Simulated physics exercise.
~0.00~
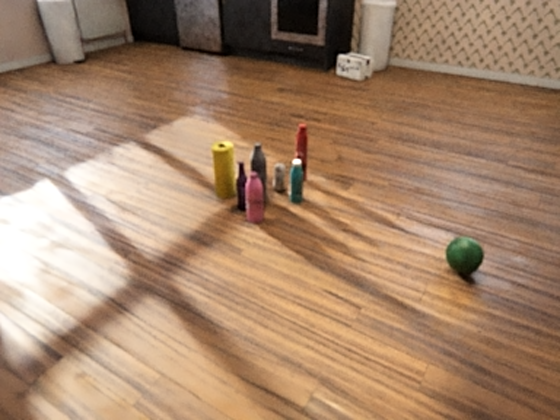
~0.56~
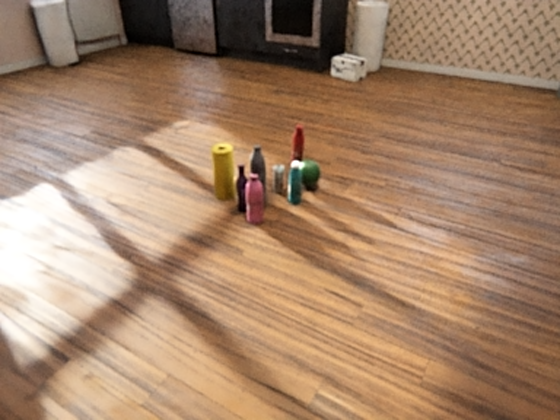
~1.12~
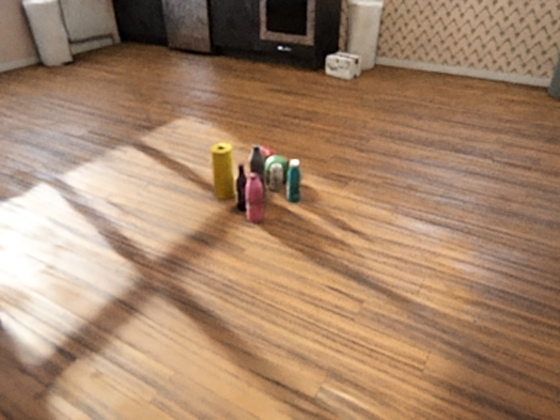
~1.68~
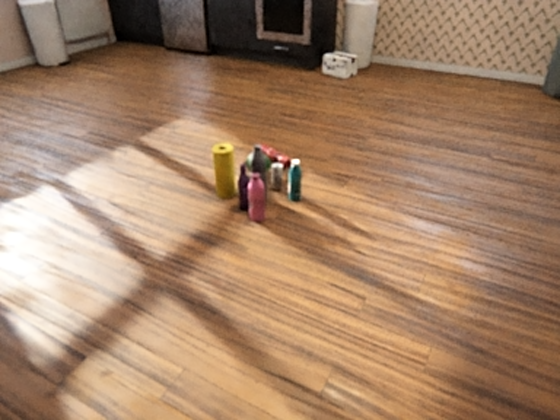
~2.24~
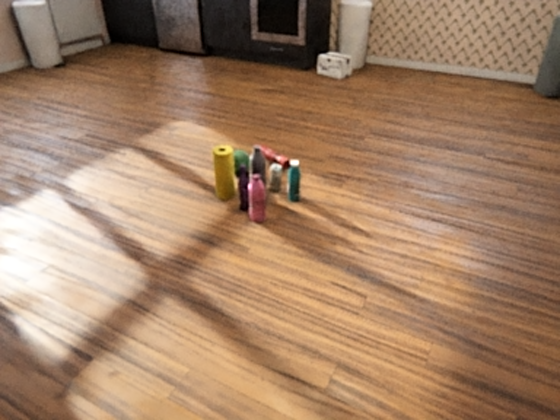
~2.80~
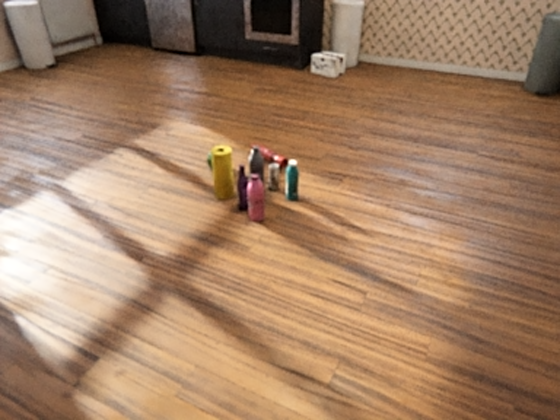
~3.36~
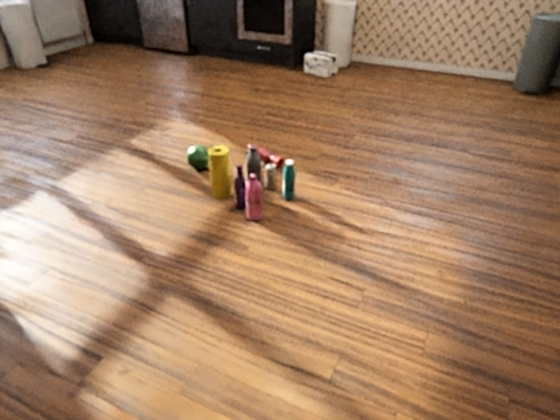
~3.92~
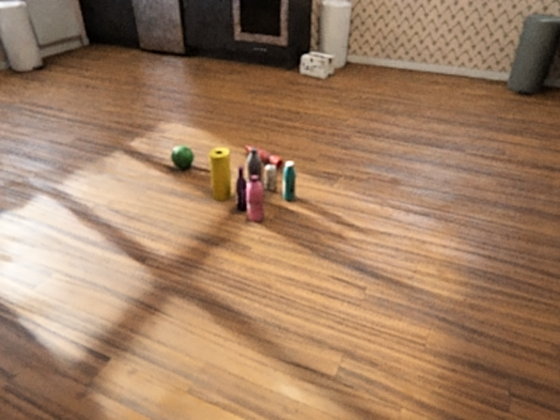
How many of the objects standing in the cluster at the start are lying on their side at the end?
One of them is lying on its side at the end, the red bottle.
At the start, a green ball is on the right side of a sunlit wooden floor, with a cluster of upright bottles, a yellow roll and a small pale can near the middle. The ball rolls left and away toward the back of the cluster, reaching the tall red bottle. The red bottle topples onto its side as the ball carries on behind the other objects. The ball passes behind the yellow roll and comes out on its left. At the end, the ball is to the left of the group, the red bottle lies on the floor, and the rest remain standing.
